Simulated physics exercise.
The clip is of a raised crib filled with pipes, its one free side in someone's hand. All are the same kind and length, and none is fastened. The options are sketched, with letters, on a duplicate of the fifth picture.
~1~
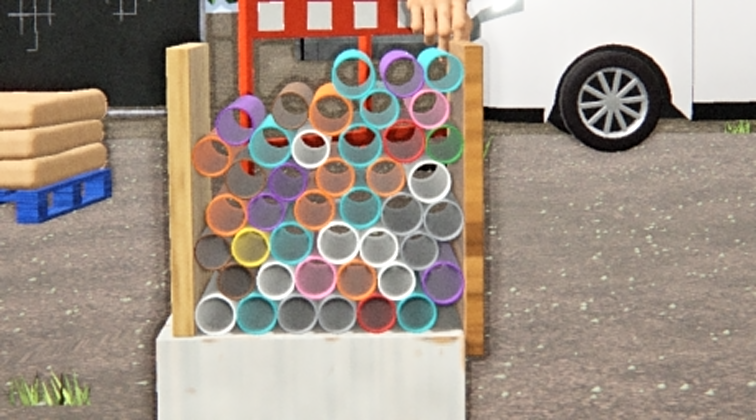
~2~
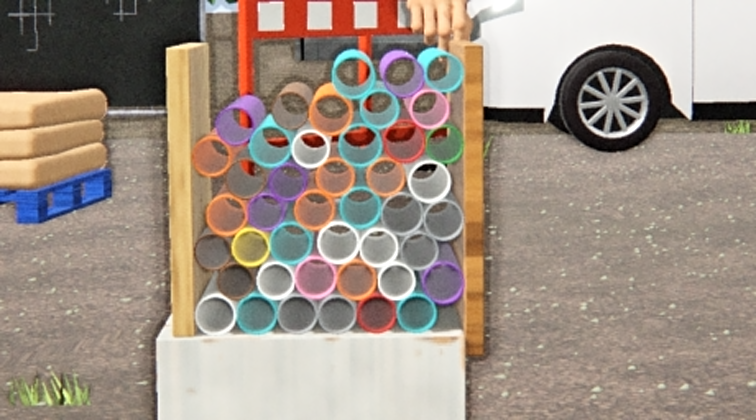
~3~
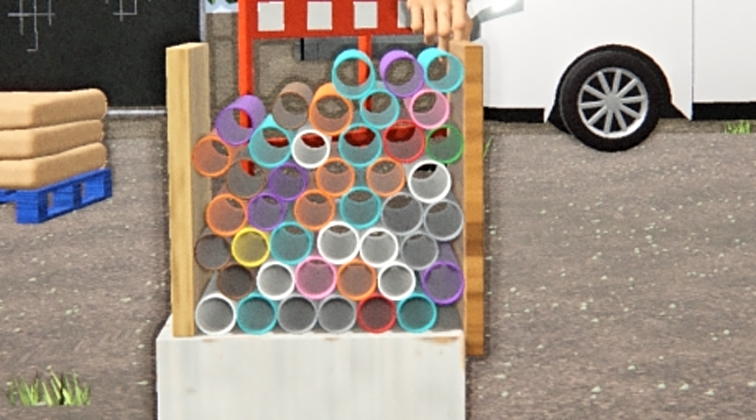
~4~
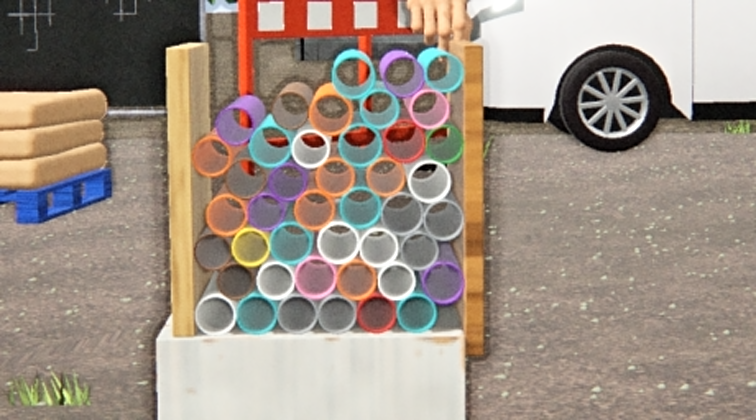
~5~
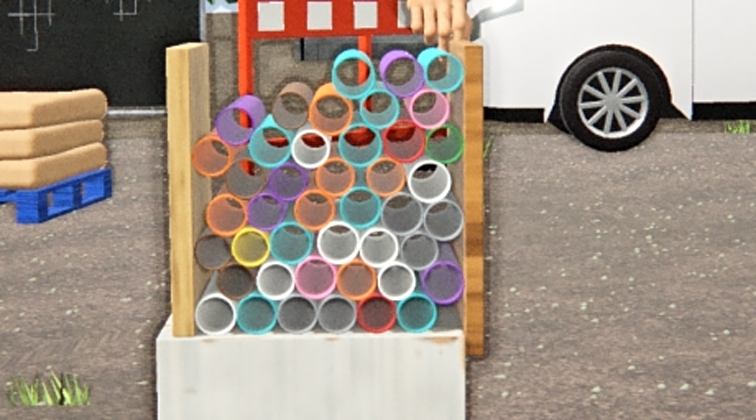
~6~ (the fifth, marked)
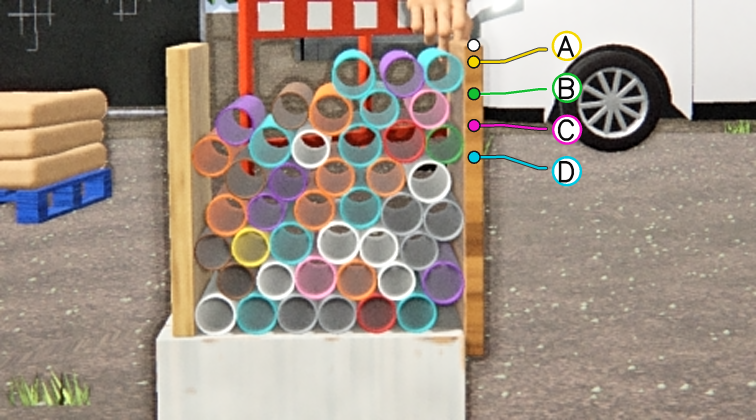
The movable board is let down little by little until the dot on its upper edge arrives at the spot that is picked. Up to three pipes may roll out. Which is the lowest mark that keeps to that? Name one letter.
At most to D.
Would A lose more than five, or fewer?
At A, fewer than five.
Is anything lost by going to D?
At D: Yes.
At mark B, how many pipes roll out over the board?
With B, none.
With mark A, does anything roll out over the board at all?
No.
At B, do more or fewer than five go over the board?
It loses fewer than five.
On the marked copy, A at (473, 62); B at (474, 94); C at (474, 125); D at (474, 157); the white dot at (473, 45).
With D. Early on, top of the board (464, 99).
Further on, top of the board (464, 157).
At the end, top of the board (464, 157), one out over the board.
As for the rest, A none out over the board; B none out over the board; C none out over the board.
